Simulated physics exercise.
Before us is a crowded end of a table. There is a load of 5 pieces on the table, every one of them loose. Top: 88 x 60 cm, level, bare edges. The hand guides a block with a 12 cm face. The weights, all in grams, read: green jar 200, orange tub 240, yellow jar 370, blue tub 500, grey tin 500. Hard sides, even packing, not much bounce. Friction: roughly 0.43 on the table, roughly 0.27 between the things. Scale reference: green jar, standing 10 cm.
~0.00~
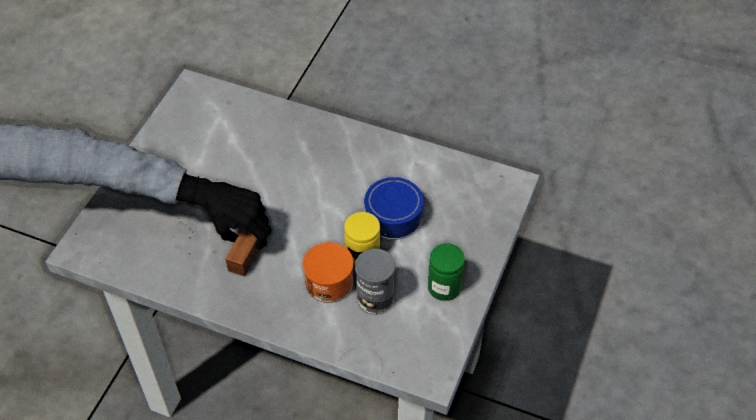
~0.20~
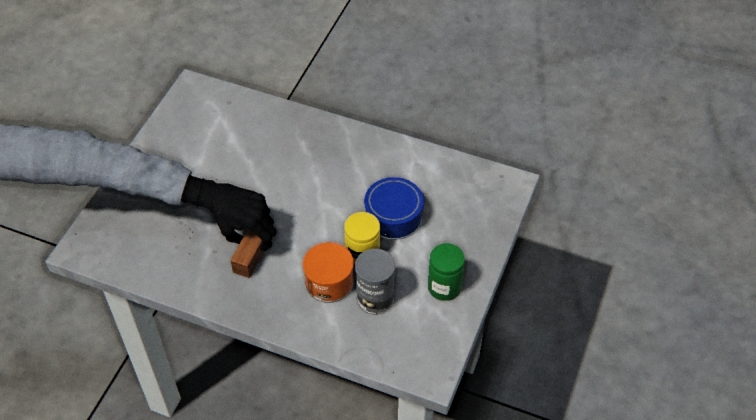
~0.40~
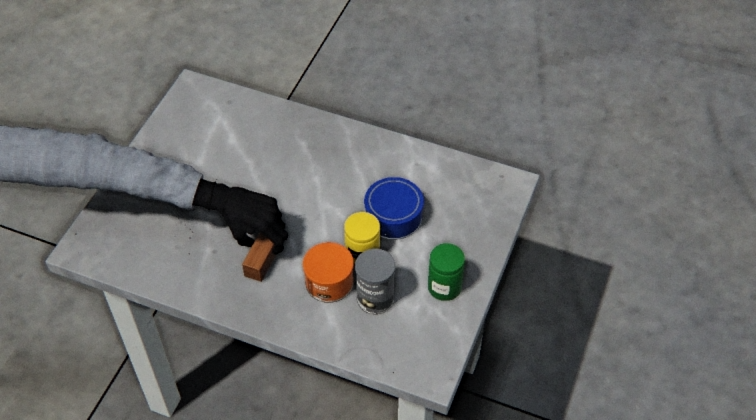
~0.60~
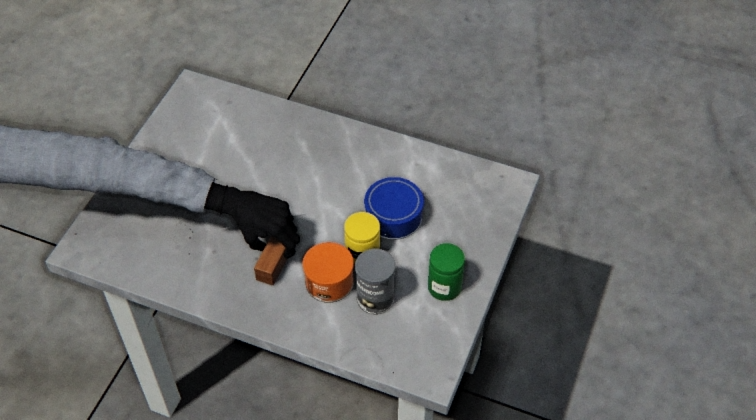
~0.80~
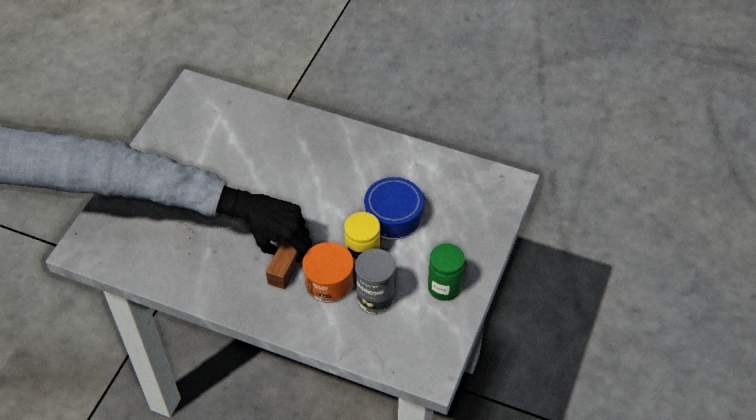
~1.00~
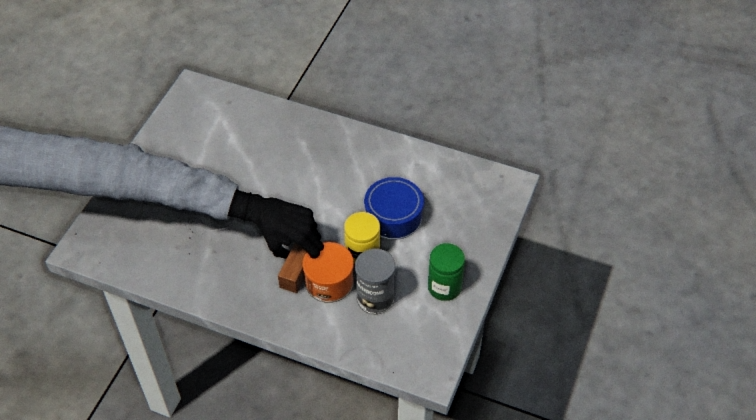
On a grey marbled table standing on a concrete floor, a black-gloved hand holds a small reddish-brown block to the left of five colourful containers. The hand slides the block steadily rightward across the tabletop, closing the gap until it is beside the orange tub, while the containers stay still.
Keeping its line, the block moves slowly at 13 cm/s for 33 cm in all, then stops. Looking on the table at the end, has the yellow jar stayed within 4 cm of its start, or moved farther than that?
Most likely it does not go far.
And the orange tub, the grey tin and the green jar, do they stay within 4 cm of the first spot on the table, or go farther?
Note: Orange tub departs its position. Grey tin departs its position. Green jar is left in place.
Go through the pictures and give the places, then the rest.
In the first picture, block slid 0 cm; yellow jar (362, 239); green jar (446, 272).
In the second picture, block slid 1 cm; blue tub (394, 208); grey tin (375, 282).
In the third picture, block slid 4 cm; green jar (446, 272); orange tub (329, 273).
In the fourth picture, block slid 6 cm; blue tub (394, 208); grey tin (375, 282).
In the fifth picture, block slid 9 cm; green jar (446, 272); orange tub (329, 273).
In the sixth picture, block slid 12 cm; yellow jar (362, 239); blue tub (394, 208).
By 1.40 s, block slid 17 cm; orange tub 5 cm from its spot; grey tin 4 cm from its spot.
By 1.90 s, block slid 23 cm; yellow jar 2 cm from its spot near (371, 237); orange tub 12 cm from its spot; grey tin 10 cm from its spot.
By 2.40 s, block slid 30 cm; yellow jar 2 cm from its spot near (371, 236); grey tin 17 cm from its spot; orange tub 18 cm from its spot.
When it is over (3.1 s), not toppled but over 4 cm from the start, orange tub and grey tin; the other 3 within 4 cm of the start. End places, in pixels of the last picture, yellow jar near (371, 237).
